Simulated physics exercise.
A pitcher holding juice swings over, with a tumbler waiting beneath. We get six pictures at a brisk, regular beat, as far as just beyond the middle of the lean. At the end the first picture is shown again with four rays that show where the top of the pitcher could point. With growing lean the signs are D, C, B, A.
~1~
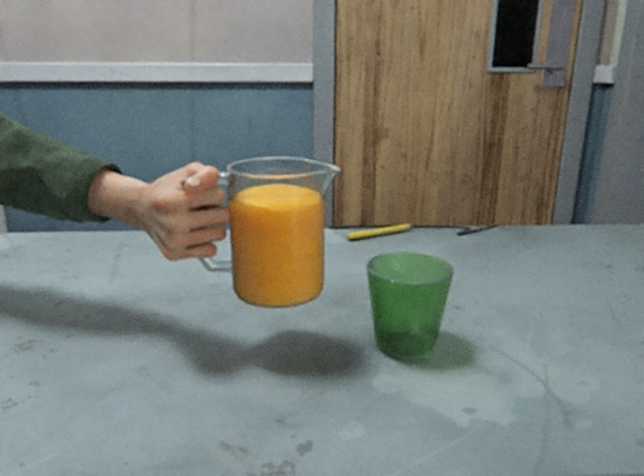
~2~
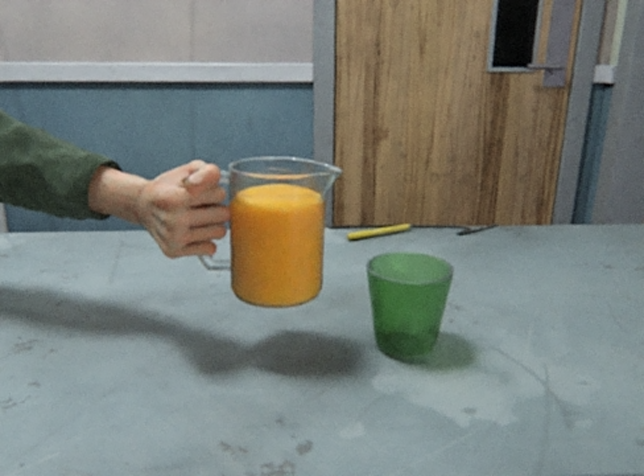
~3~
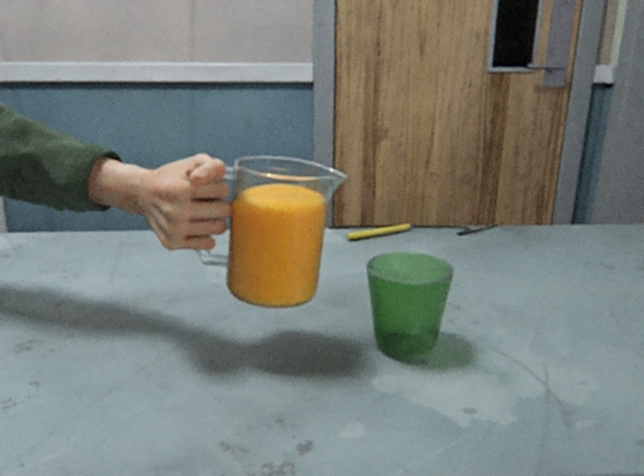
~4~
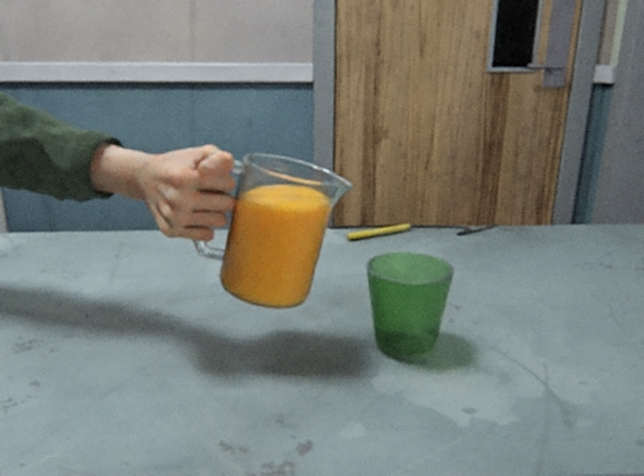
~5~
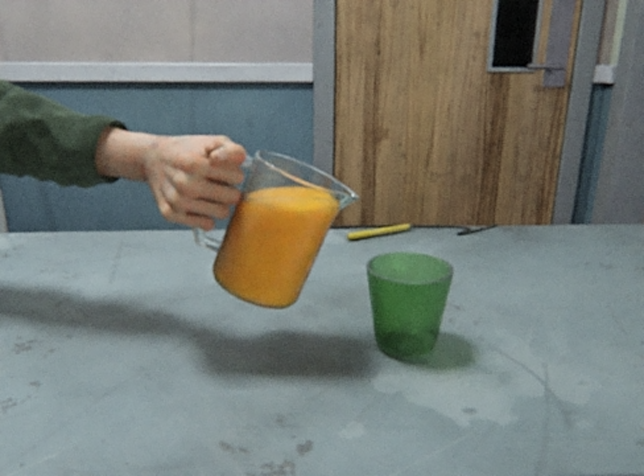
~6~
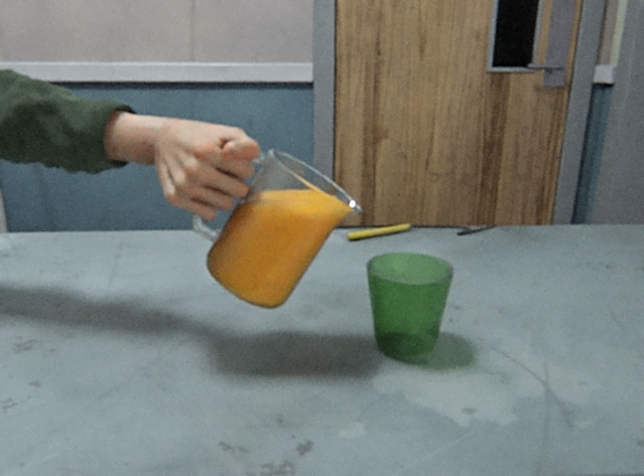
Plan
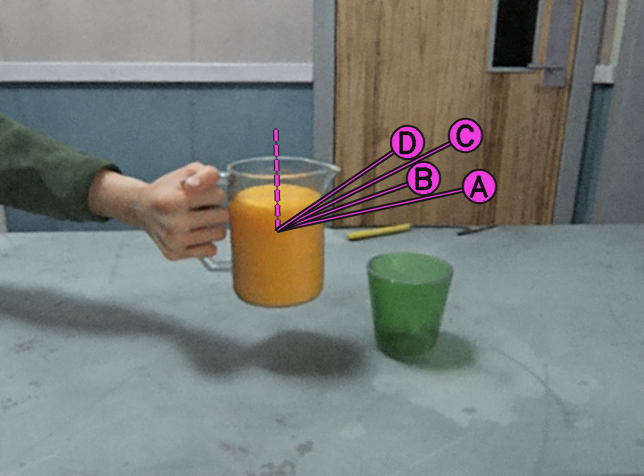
Glass pitcher of orange juice, held by a hand from the left, tilting gradually rightward above a table beside a green tumbler.
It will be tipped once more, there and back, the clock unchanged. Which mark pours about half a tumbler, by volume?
Tilt C.
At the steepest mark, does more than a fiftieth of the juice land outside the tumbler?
Yes.
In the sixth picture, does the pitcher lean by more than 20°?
Yes.
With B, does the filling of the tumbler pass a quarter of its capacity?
Yes.
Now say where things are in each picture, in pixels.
Upright, lip at (338, 169); rim of the tumbler round (410, 266); nothing has left yet, in the first picture.
Upright, lip at (340, 171); nothing has left yet, in the second picture.
Tipped about 6°, lip at (345, 176); nothing has left yet, in the third picture.
Tipped about 14°, lip at (351, 185); nothing has left yet, in the fourth picture.
Tipped about 23°, lip at (357, 197); nothing has left yet, in the fifth picture.
Tipped about 32°, lip at (361, 210); nothing has left yet, in the sixth picture.
On the marked copy, A at (462, 190); B at (407, 184); C at (449, 143); D at (393, 152).
Choosing A, the tumbler ends with about 61 % of what it can hold; 19 % of the juice is spilt.
Choosing B, the tumbler ends with about 61 % of what it can hold; 6 % of the juice is spilt.
Choosing C, the tumbler ends with about 49 % of what it can hold.
Choosing D, the tumbler ends with about 33 % of what it can hold.
